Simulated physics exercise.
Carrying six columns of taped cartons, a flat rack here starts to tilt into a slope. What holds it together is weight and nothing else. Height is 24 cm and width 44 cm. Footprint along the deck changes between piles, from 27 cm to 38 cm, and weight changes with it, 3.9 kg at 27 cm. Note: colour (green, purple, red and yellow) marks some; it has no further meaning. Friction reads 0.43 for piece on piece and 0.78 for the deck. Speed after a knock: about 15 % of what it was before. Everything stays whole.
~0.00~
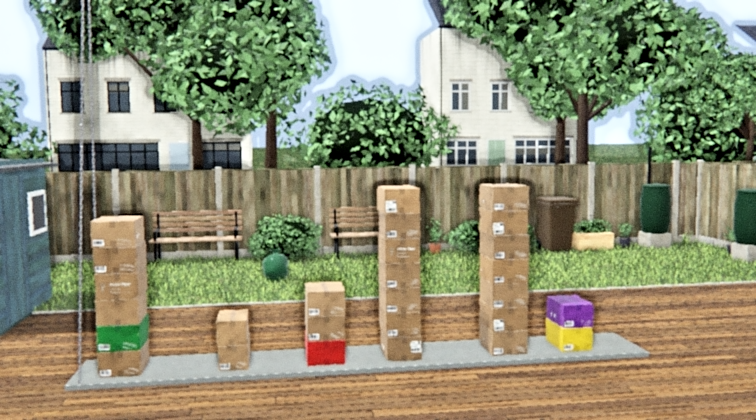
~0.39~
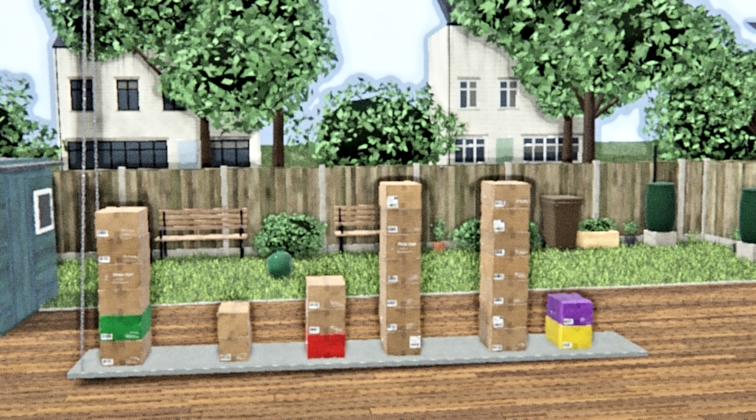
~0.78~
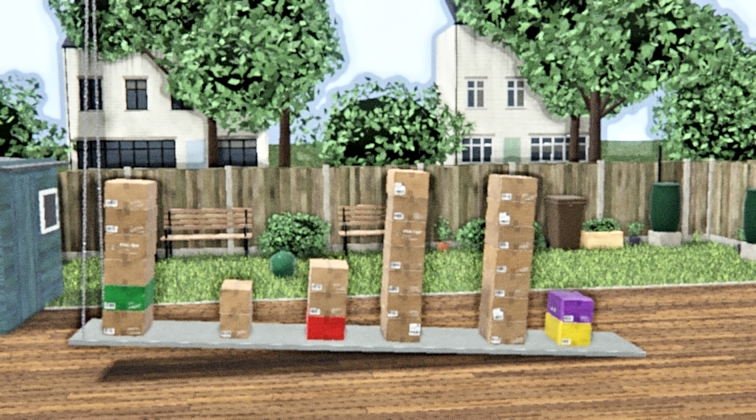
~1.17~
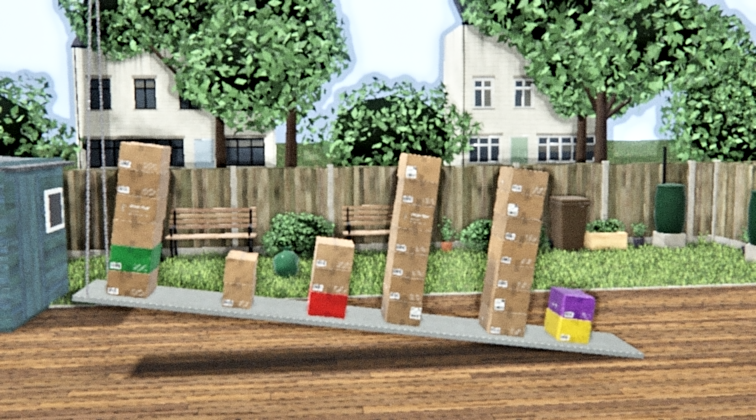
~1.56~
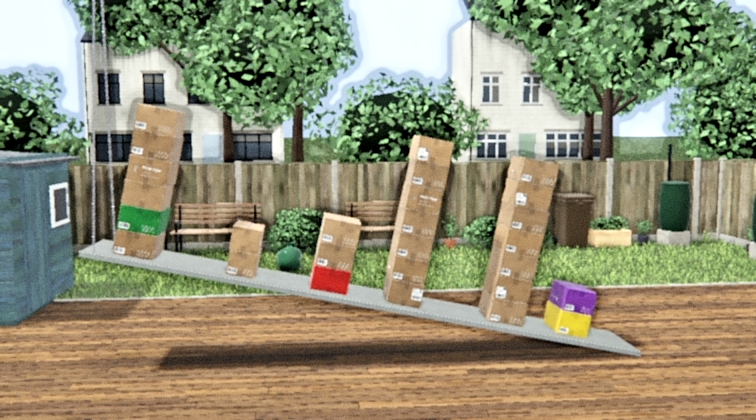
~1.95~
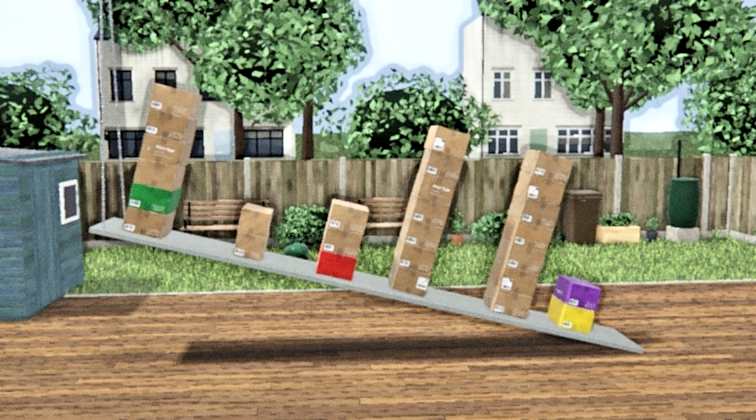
A flat grey deck carrying six stacks of cardboard boxes, a few of them coloured, lay level in a garden, then its left end rose steadily into a clear slope, the stacks leaning right with it.
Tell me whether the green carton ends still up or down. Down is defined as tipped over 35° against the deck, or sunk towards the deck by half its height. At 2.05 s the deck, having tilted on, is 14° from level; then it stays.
The green carton ends down.
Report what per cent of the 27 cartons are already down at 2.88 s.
By then 75 %.
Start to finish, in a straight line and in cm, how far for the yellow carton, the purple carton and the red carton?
Here yellow ends up 30 centimetres away, purple 70 centimetres and red 80 centimetres.
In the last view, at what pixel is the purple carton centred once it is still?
Its centre finishes around pixel (631, 323) in the last picture.
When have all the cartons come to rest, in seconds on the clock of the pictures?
At roughly 5.0 s.
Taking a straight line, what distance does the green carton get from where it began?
Start and end are some 120 cm apart.
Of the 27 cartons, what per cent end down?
My estimate is roughly 95 per cent.
After 2.48 s, slope 14°; none of the 27 cartons down, 20 disturbed; green carton 10° from how it stood.
After 2.88 s, slope 14°; 20 of the 27 cartons down; green carton 36° from how it stood; purple carton 9 cm from its place.
After 3.66 s, slope 14°; 24 of the 27 cartons down; green carton on its side; purple carton on its side.
In the end (5.0 s), slope 14°; 25 of the 27 cartons down; green carton on its side; purple carton on its side; yellow carton 43° from how it stood. From the last view, middles, green carton near (207, 222), purple carton near (631, 323).
